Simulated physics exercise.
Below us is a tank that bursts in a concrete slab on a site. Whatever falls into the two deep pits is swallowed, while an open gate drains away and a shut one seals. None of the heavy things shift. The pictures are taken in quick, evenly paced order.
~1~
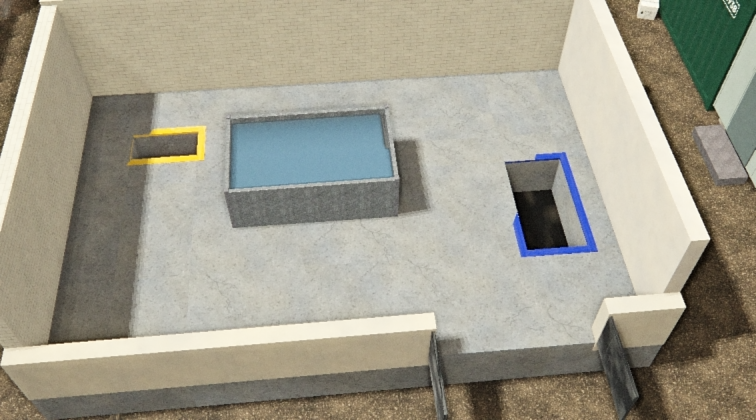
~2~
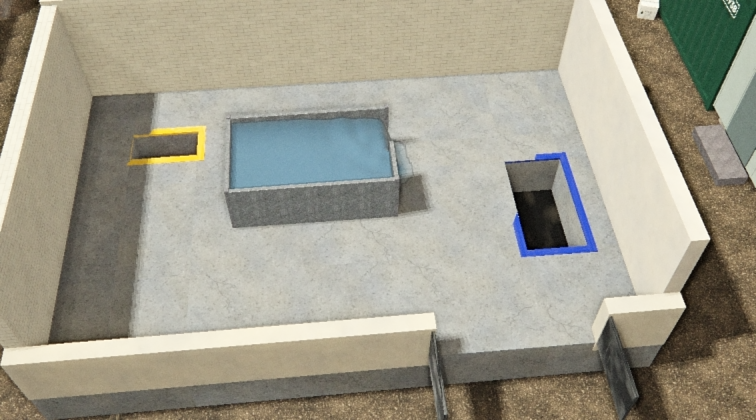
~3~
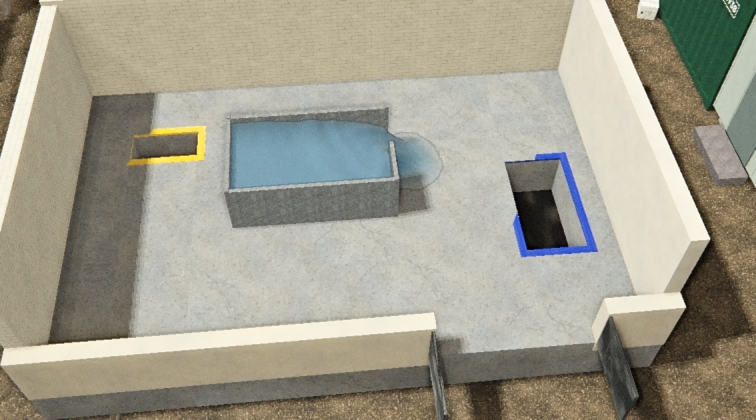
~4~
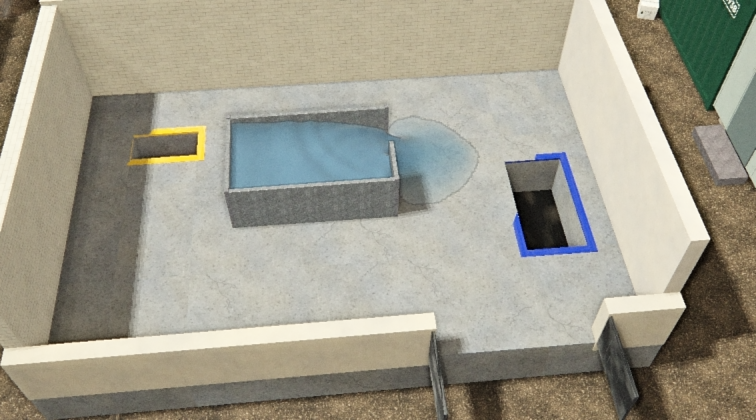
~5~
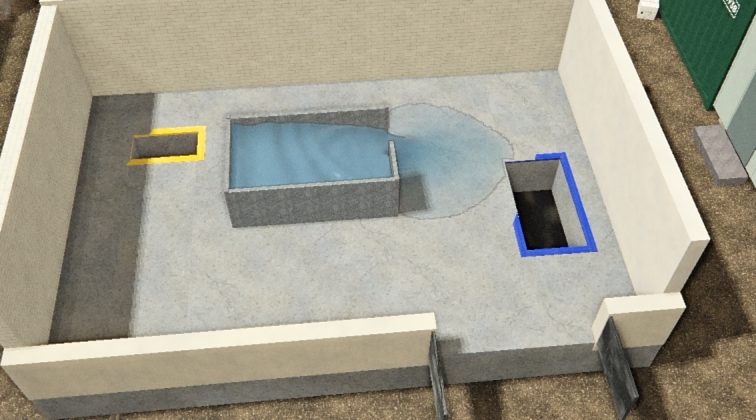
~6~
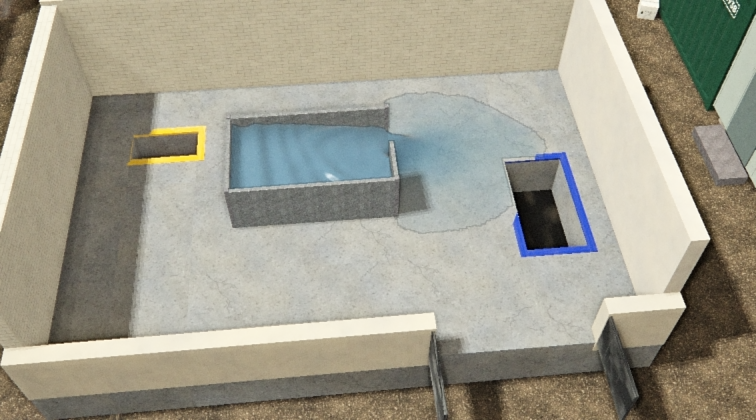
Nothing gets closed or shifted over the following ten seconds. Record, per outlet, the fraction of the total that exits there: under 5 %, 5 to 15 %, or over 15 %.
Log: Gate - under 5 %; blue pit - over 15 %; yellow pit - under 5 %.
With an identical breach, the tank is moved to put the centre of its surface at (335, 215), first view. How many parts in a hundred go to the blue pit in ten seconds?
Within ten seconds the blue pit takes 65 percent of the total.
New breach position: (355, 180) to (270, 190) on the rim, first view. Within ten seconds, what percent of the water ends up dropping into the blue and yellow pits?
In percent: Blue 20, yellow 12.
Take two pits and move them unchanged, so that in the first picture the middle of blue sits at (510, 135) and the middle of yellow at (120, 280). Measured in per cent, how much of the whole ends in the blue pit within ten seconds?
Note: Blue pit, 60 percent.
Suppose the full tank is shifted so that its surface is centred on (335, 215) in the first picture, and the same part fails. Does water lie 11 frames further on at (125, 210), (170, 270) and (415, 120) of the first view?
In sequence: Unflooded, next unflooded, then unflooded.
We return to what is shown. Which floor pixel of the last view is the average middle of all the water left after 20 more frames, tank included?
It's close to (404, 160).
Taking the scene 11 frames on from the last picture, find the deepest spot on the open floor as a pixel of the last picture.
Around (556, 80).
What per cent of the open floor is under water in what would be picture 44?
Near 40 in a hundred.
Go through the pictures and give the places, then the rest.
The water tank at (310, 151) is whole and still, in the first picture.
The front is at (402, 180), out from the gap at (387, 148), in the second picture.
The front is at (437, 169), out from the gap at (387, 150), in the third picture.
The front is at (469, 148), out from the gap at (387, 152), in the fourth picture.
The front is at (509, 151), out from the gap at (387, 151), in the fifth picture.
The front is at (534, 138), out from the gap at (387, 151), in the sixth picture.
A moment on, water covers 20 % of the floor; the gate 0 %, the blue pit 4 %, the yellow pit 0 %.
Next, water covers 25 % of the floor; the gate 0 %, the blue pit 11 %, the yellow pit 0 %.
Then, water covers 25 % of the floor; the gate 0 %, the blue pit 19 %, the yellow pit 0 %.
Later, water covers 40 % of the floor; the gate 1 %, the blue pit 38 %, the yellow pit 0 %.
In the end, water covers 50 % of the floor; the gate 2 %, the blue pit 54 %, the yellow pit 1 %.
